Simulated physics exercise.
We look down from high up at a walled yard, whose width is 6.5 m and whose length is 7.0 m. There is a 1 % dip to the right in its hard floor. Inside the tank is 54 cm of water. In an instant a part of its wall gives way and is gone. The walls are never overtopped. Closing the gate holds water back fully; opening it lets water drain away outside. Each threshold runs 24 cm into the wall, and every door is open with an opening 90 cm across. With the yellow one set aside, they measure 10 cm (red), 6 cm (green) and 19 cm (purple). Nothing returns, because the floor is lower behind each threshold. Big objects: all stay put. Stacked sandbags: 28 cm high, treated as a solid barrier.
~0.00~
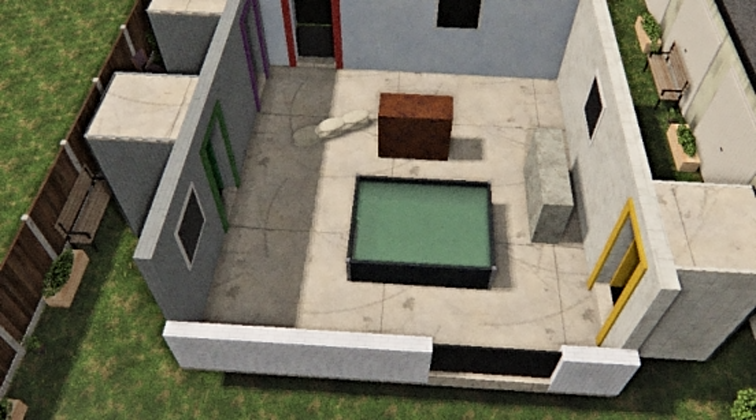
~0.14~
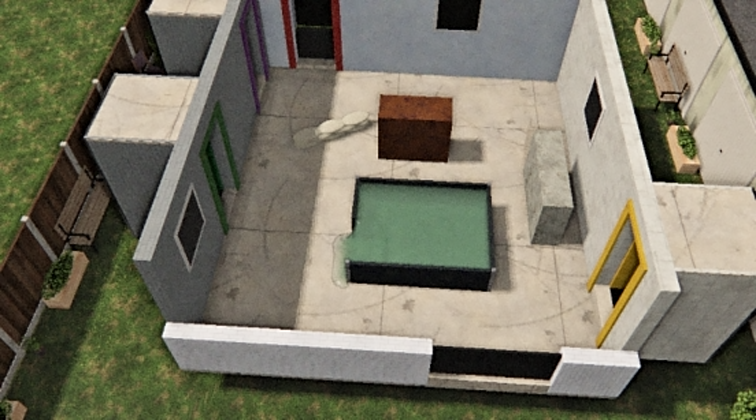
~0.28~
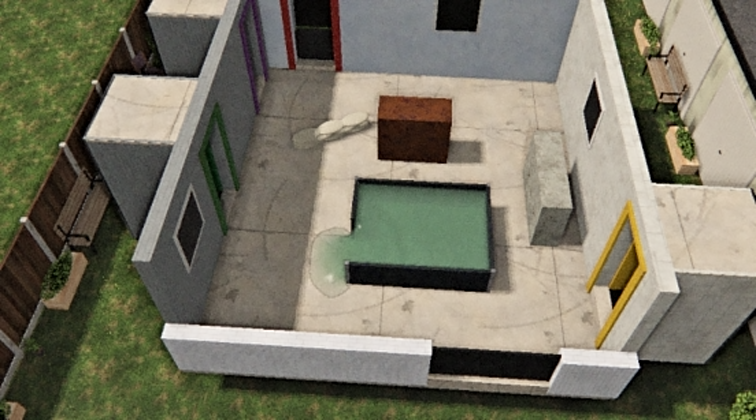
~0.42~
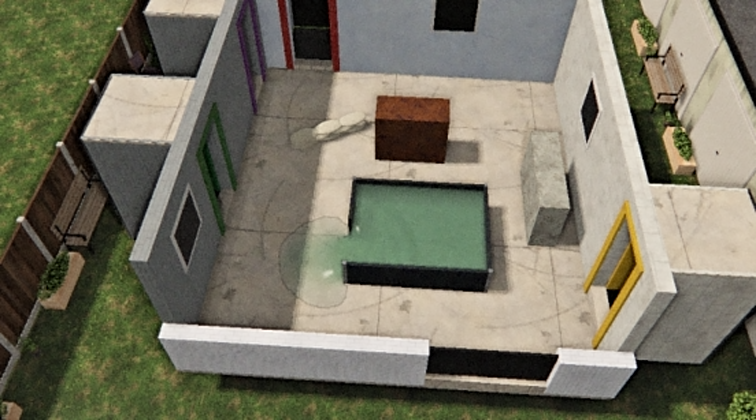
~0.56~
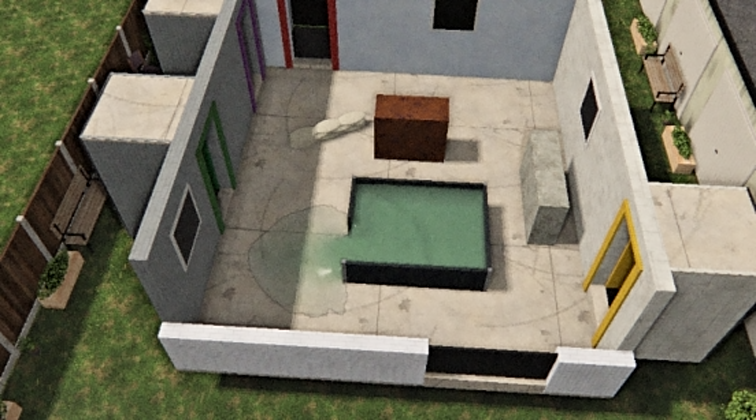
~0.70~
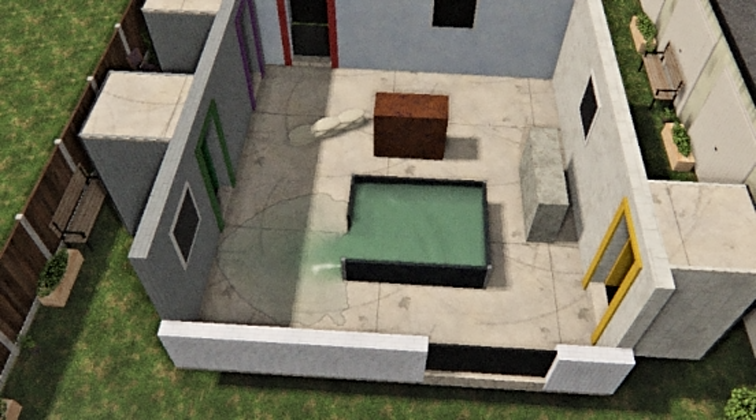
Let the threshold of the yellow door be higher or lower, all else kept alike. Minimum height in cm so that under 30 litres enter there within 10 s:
8 cm.
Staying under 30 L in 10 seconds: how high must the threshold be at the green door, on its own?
Door green, min height approx. 13.0 cm.
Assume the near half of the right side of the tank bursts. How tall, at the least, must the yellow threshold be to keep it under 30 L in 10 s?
With that break, close to 23 cm.
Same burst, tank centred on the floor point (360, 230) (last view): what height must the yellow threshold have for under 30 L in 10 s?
10.0 cm or thereabouts.
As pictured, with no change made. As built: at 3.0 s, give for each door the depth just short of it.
Door by door, in centimetres - purple 1, green 16, yellow 0, red 0.
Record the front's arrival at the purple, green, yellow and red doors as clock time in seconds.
Reading them off: Purple 3.0 s, then green 1.0 s, then yellow 5.5 s, then red 4.0 s.
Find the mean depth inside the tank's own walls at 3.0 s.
30 cm, roughly.
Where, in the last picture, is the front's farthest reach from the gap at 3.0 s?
The farthest wet point sits near (256, 100).
After 1.4 s water covers 20 % of the floor, deepest (28 cm) near (337, 260); it has not reached the yellow door.
After 3.0 s water covers 25 % of the floor, deepest (27 cm) near (214, 261); it has not reached the yellow door.
After 10.0 s water covers 90 % of the floor, deepest (11 cm) near (590, 321); 11 cm at the yellow door, 0 litres in over its 27 cm threshold.
At the yellow door as built, the water arrived by 5.6 s and peaked near 12 cm at 7.6 s.
Run again over the same 10 s with other heights there, 52 litres in over 6.5 cm, 18 litres over 9 cm. The limit of 30 litres is kept from about 8 cm up.
